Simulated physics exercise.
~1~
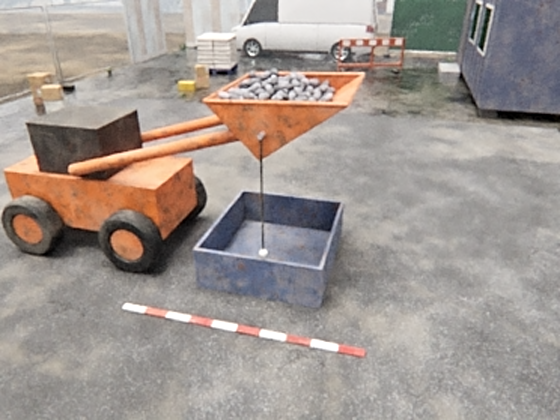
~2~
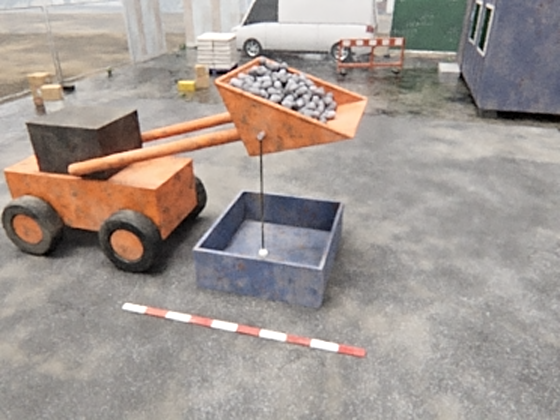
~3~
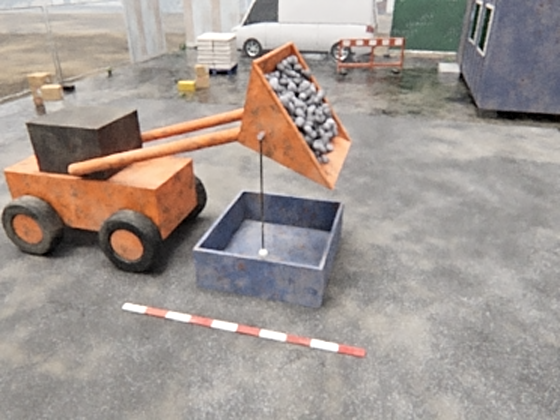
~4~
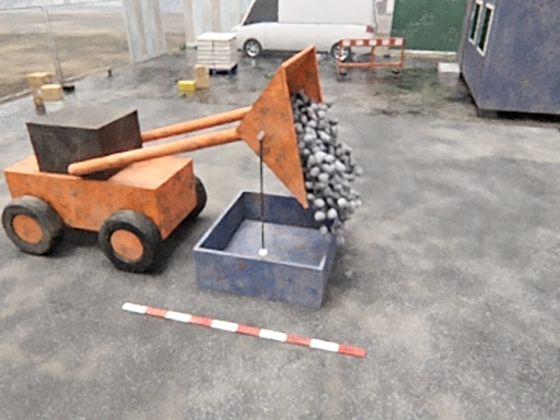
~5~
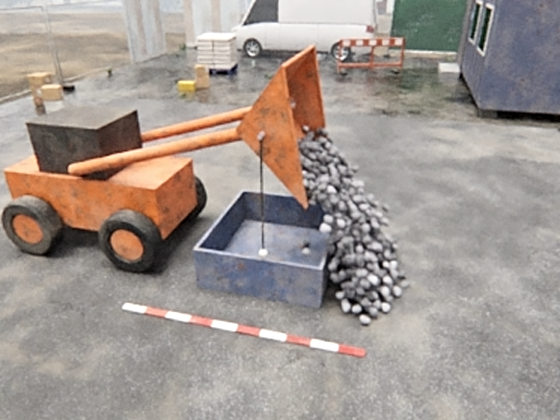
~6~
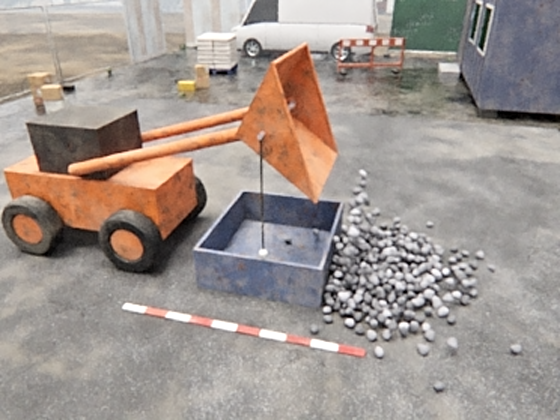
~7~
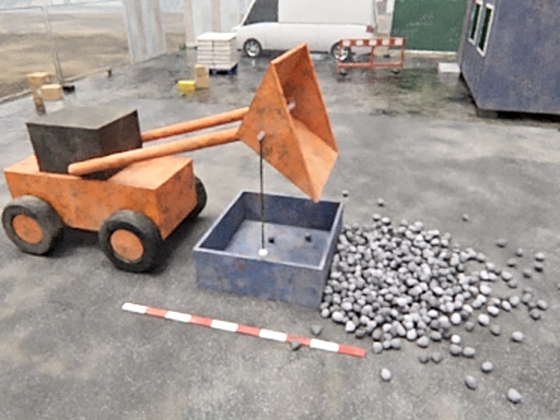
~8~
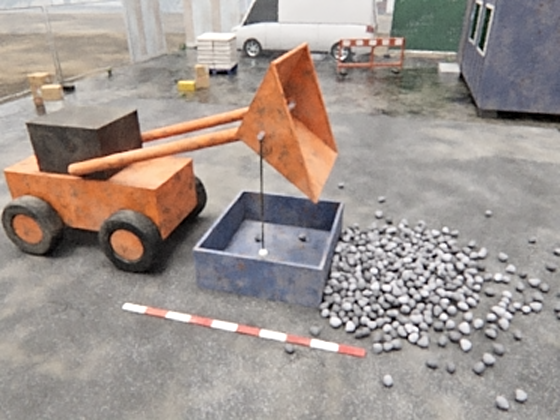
An orange toy-like loader tipped its raised bucket of round grey stones forward, and they poured down past the right side of a blue bin, spreading across the ground in a wide heap, leaving the bucket empty and hardly any stones in the bin.
